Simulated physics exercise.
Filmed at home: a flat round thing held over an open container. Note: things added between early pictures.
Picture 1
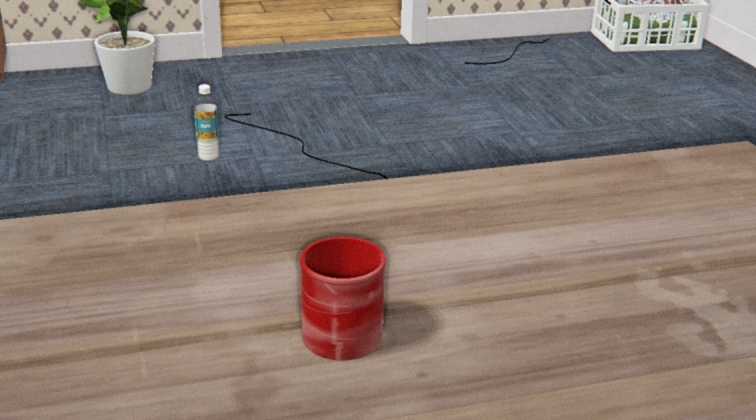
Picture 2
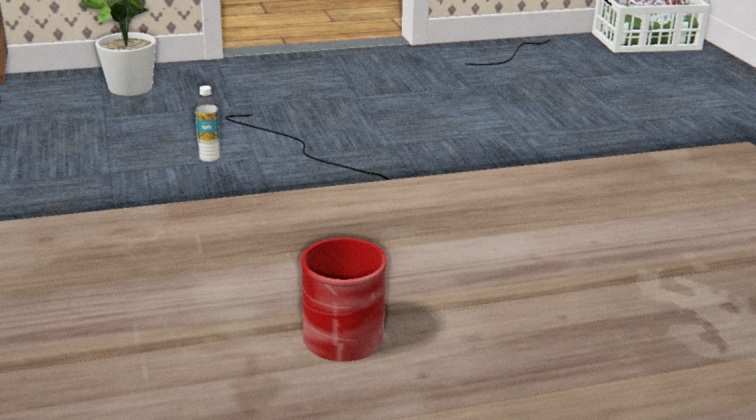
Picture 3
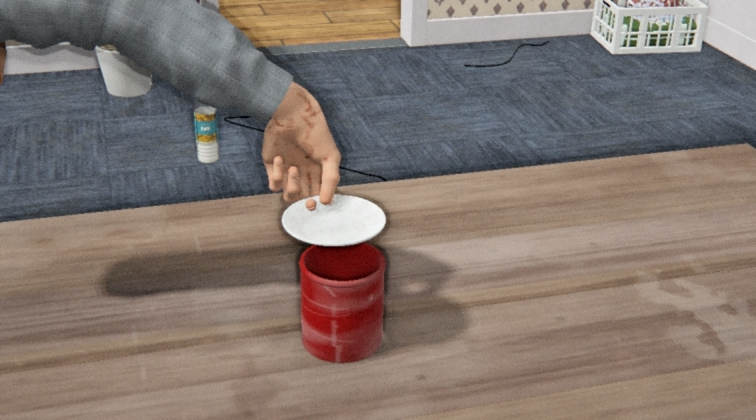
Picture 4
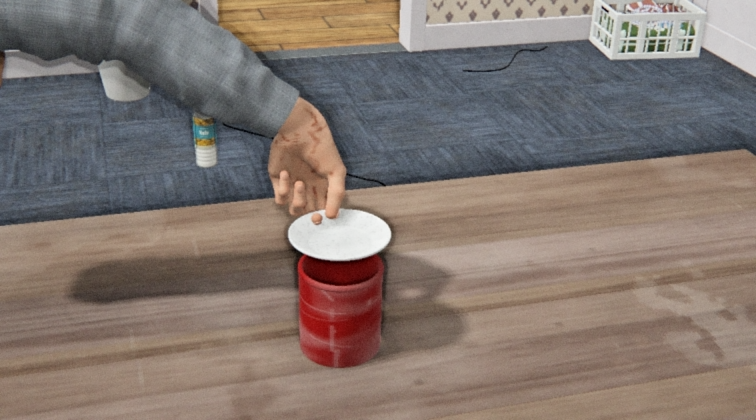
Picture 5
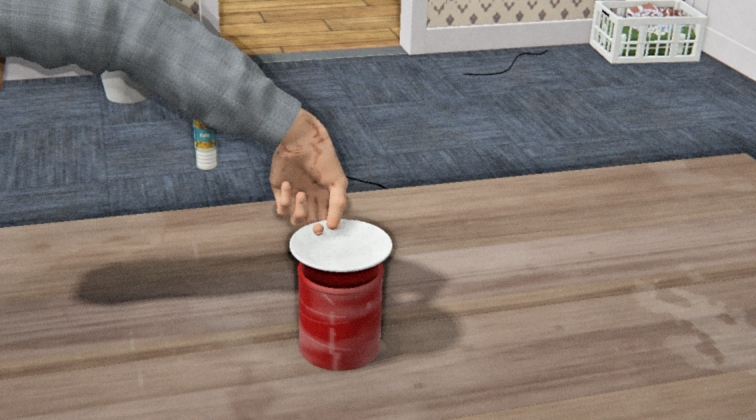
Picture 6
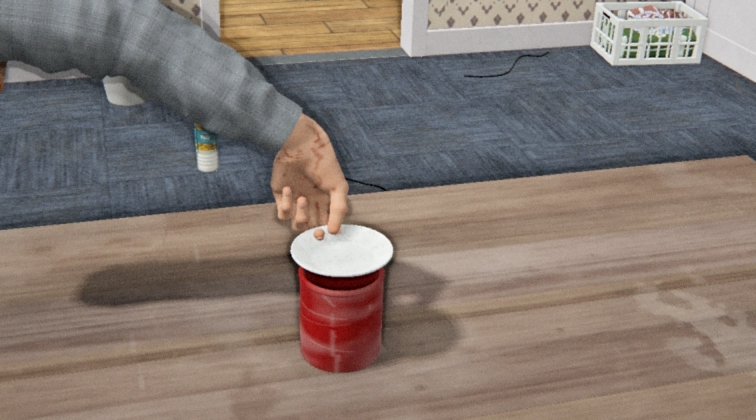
On a wooden tabletop, a red beaker stood alone until a hand in a grey sleeve appeared from the left, holding a white plate above it, and lowered the plate slightly onto the open top.
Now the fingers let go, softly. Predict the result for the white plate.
The white plate stays across the top.
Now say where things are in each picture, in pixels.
Beaker (343, 298), in the first frame.
Beaker (344, 299), in the second frame.
Still on the way; white plate (334, 224); beaker (342, 300), in the third frame.
Still on the way; white plate (339, 239); beaker (340, 305), in the fourth frame.
Still on the way; white plate (341, 249); beaker (340, 308), in the fifth frame.
In place, still held; white plate (342, 254); beaker (341, 310), in the sixth frame.
Then, 0.10 s on from there, white plate moving near (342, 264).
Then, 0.22 s on from there, white plate sitting on the rim near (342, 264).
In the end, the white plate covers the opening, near (342, 264).
